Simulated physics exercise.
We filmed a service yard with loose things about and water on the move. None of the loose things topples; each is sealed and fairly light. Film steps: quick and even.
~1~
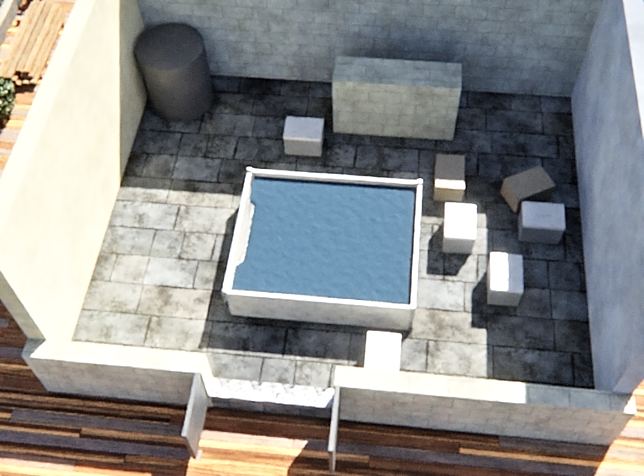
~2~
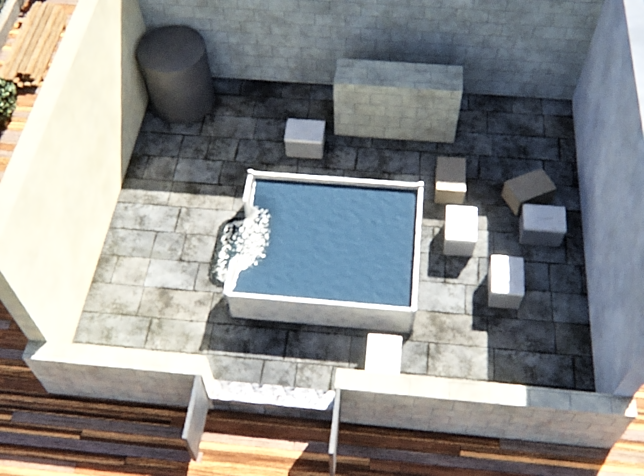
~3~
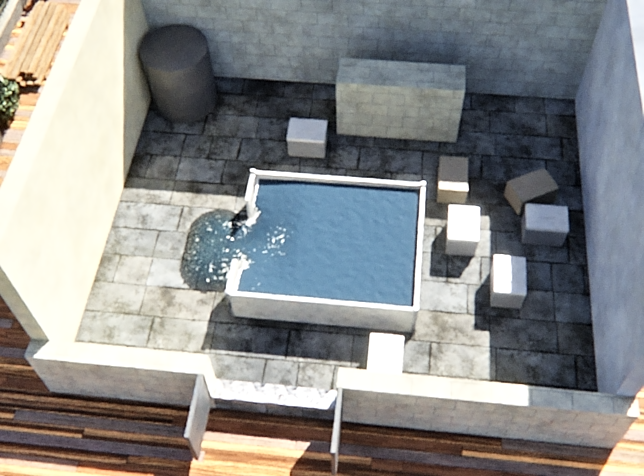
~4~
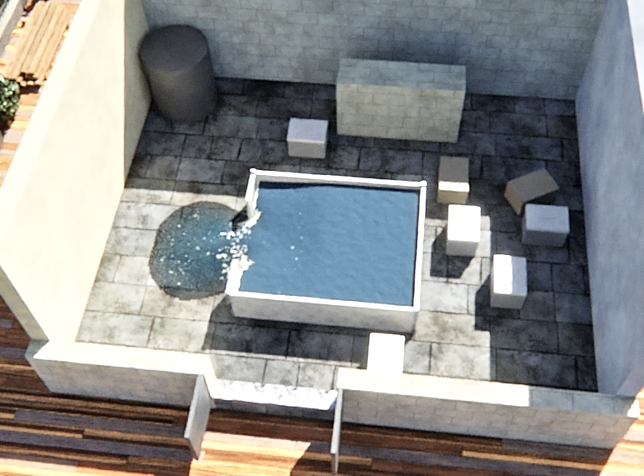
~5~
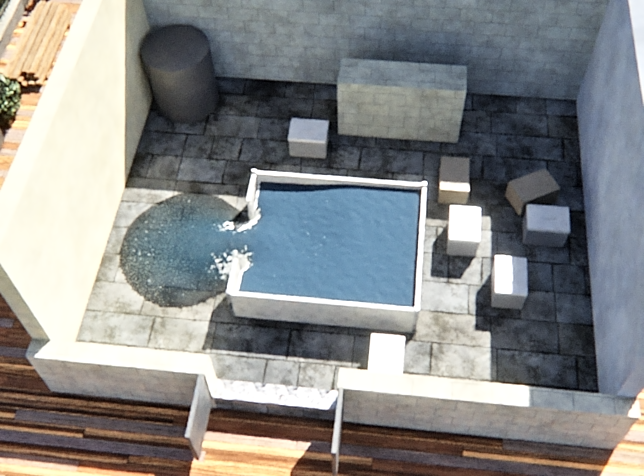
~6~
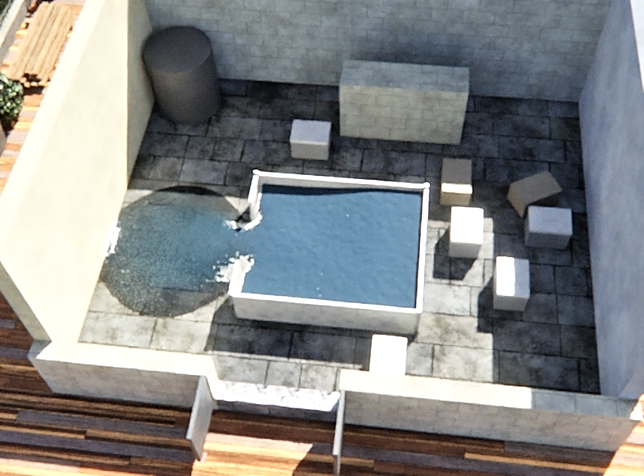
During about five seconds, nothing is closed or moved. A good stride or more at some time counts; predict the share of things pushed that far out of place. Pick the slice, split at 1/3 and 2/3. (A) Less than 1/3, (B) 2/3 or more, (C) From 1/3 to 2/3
Less than 1/3 (A).
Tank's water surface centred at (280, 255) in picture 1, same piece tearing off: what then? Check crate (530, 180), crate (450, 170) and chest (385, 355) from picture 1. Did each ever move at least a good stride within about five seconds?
Results in order: Never that far / never that far / made it that far.
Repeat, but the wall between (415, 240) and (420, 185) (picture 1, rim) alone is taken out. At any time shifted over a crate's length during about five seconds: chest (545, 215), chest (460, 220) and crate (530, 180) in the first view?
Each in turn, ends up that far off, ends up that far off, ends up that far off.
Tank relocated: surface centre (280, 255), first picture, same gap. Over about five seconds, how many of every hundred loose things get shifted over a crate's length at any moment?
Close to 30 %.
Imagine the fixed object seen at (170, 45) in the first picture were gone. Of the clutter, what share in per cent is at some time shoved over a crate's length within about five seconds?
Share affected: Approx. 10 %.
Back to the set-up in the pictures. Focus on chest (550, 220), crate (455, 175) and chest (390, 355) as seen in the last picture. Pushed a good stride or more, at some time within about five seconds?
Object by object as listed: Kept nearby, then kept nearby, then got well clear.
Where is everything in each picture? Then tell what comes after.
The first picture shows a chest at (383, 353) rests on the ground; a crate at (530, 182), on the bottom; 0 of 7 have shifted.
The second picture shows a chest at (384, 356), on the bottom; a crate at (531, 185), on the bottom; 0 of 7 have shifted.
The third picture shows a chest at (386, 355), on the bottom; a crate at (533, 184) rests on the ground; 0 of 7 have shifted.
The fourth picture shows a chest at (386, 355) rests on the ground; a crate at (534, 185) rests on the ground; 0 of 7 have shifted.
The fifth picture shows a chest at (387, 355), on the bottom; a crate at (535, 185) rests on the ground; 0 of 7 have shifted.
The sixth picture shows a chest at (388, 357), on the bottom; a crate at (537, 187), on the bottom; 0 of 7 have shifted.
A moment on, 0 of 7 are well off their spots; 0 afloat.
Next, 0 of 7 are well off their spots; 0 afloat.
Later, 0 of 7 are well off their spots; 0 afloat.
In the end, 2 of 7 are well off their spots, and 2 have been at some point; 0 afloat.
